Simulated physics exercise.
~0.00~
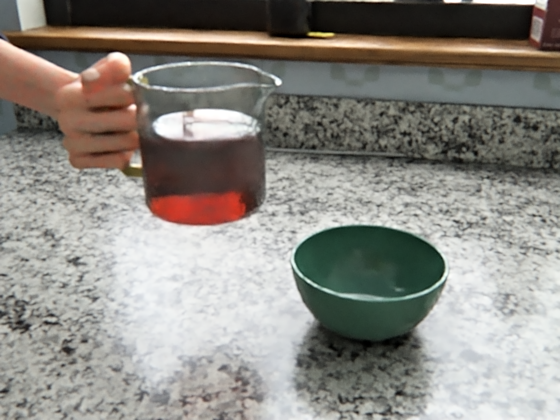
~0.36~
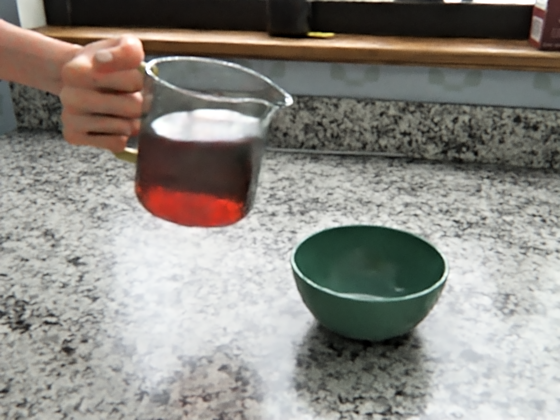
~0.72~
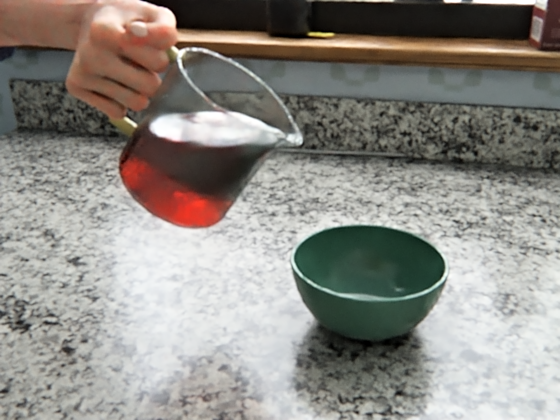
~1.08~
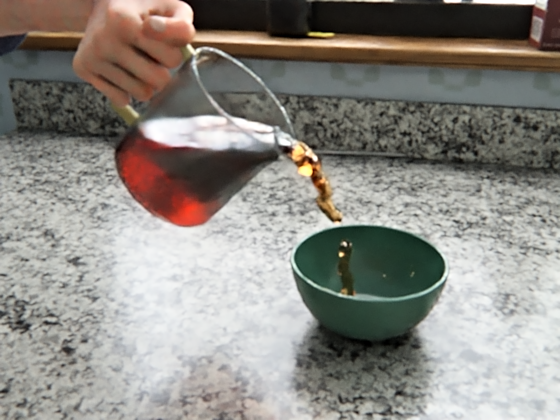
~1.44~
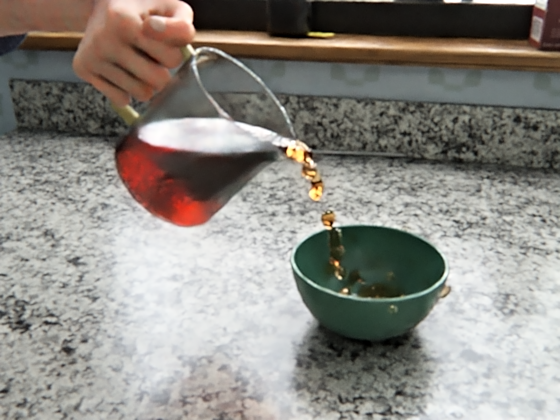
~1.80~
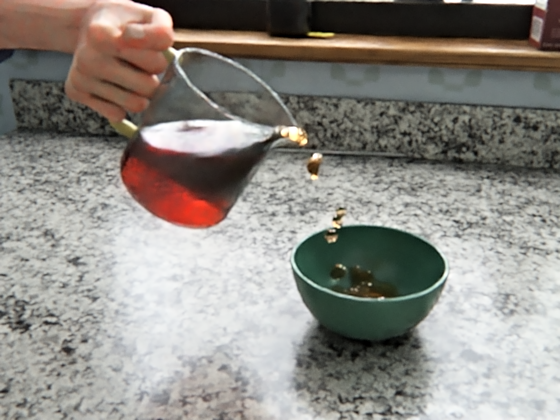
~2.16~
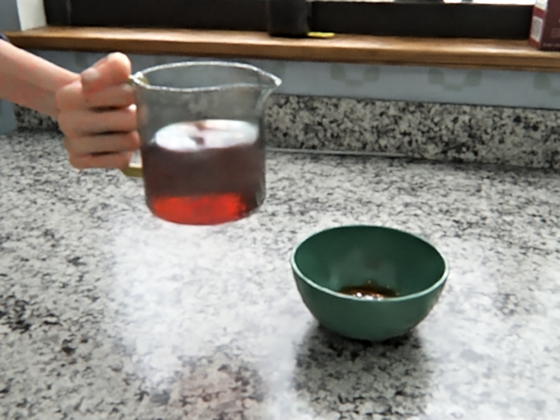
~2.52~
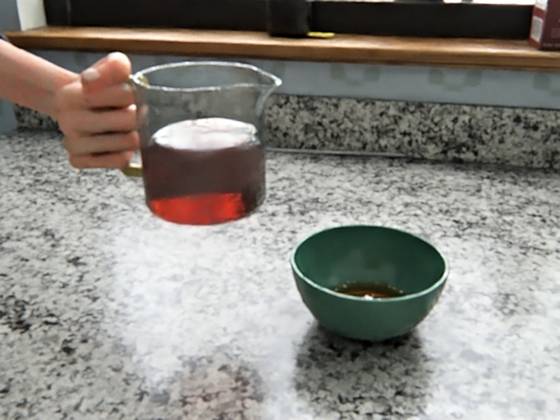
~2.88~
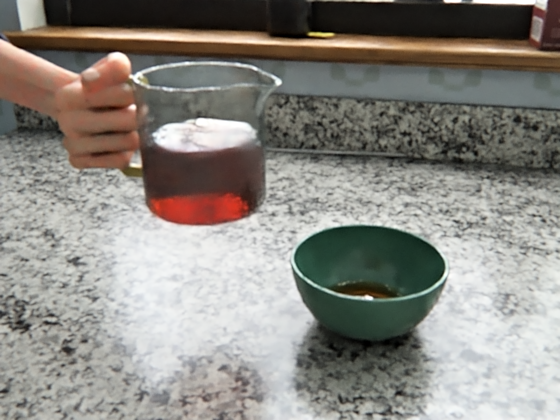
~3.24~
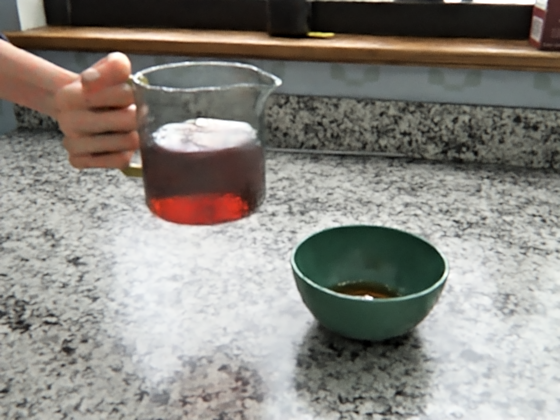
A hand tips a glass jug, pours a little tea into a green bowl, then straightens it.
